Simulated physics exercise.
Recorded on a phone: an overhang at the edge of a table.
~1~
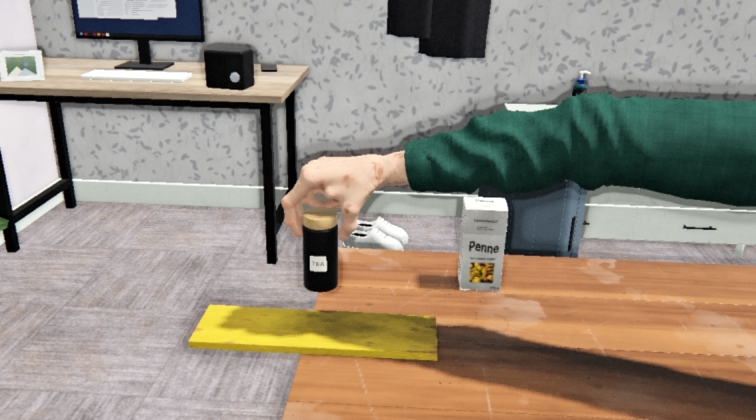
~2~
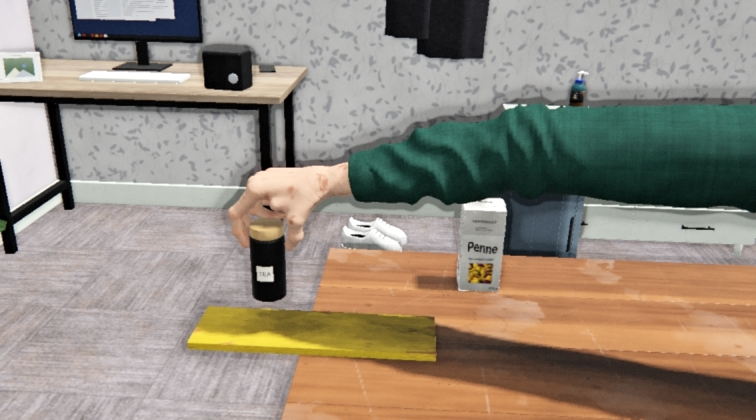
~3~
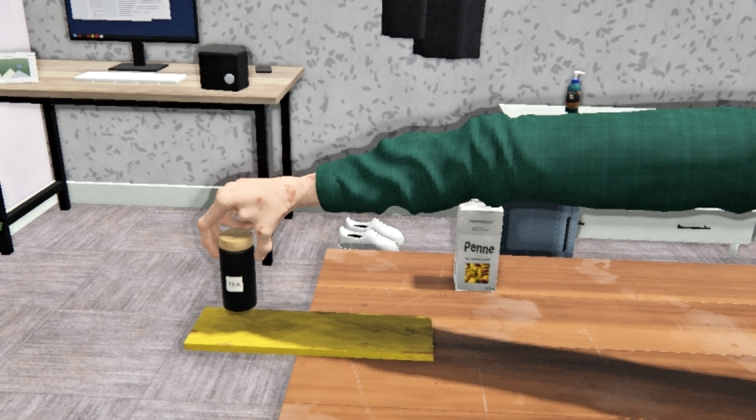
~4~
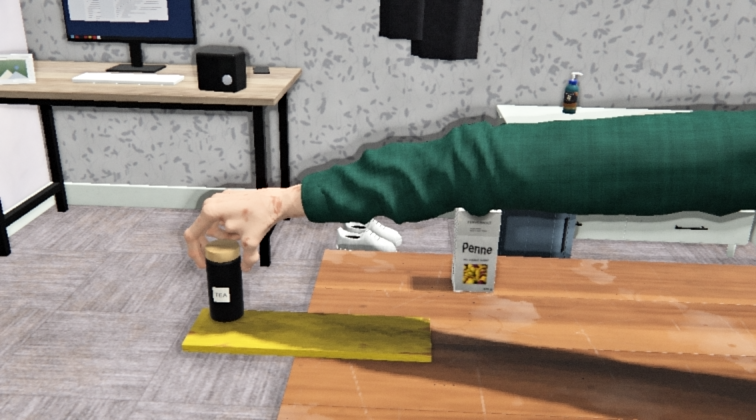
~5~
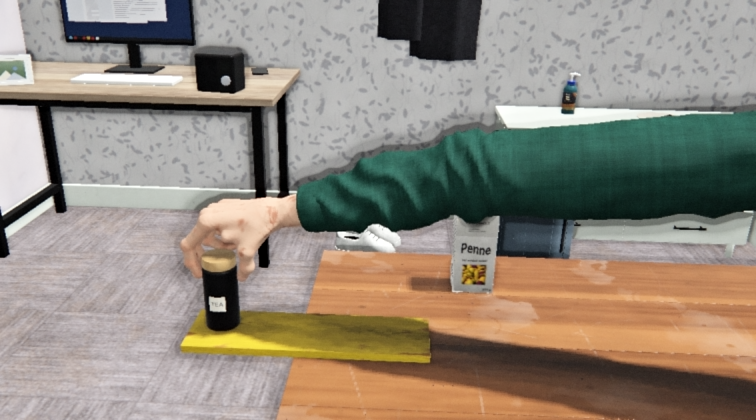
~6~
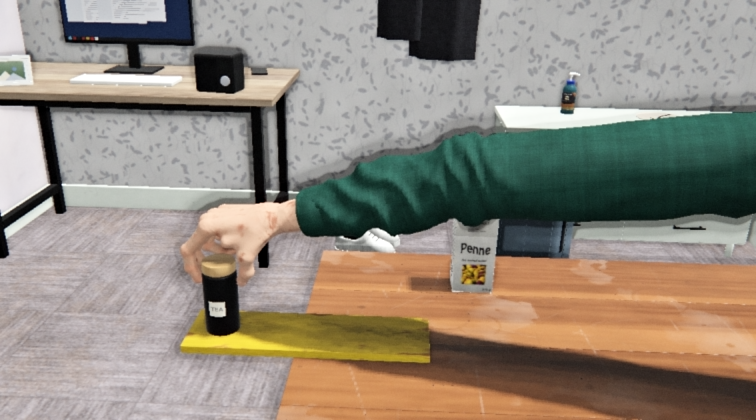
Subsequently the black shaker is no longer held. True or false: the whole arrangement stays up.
False, it comes down.
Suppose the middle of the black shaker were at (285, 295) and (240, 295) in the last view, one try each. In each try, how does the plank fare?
In case one it stays where it is, while in case two it tumbles.
Then, 0.50 s after the last picture, black shaker now down on the floor or falling; yellow plank tipped 65° from how it was.
Then, 0.60 s after the last picture, yellow plank now down on the floor or falling.
Then, 0.80 s after the last picture, things are still on the move.
Then, 0.90 s after the last picture, as before.
By the end, down on the floor or falling, yellow plank and black shaker; white carton in place. The plank comes down.
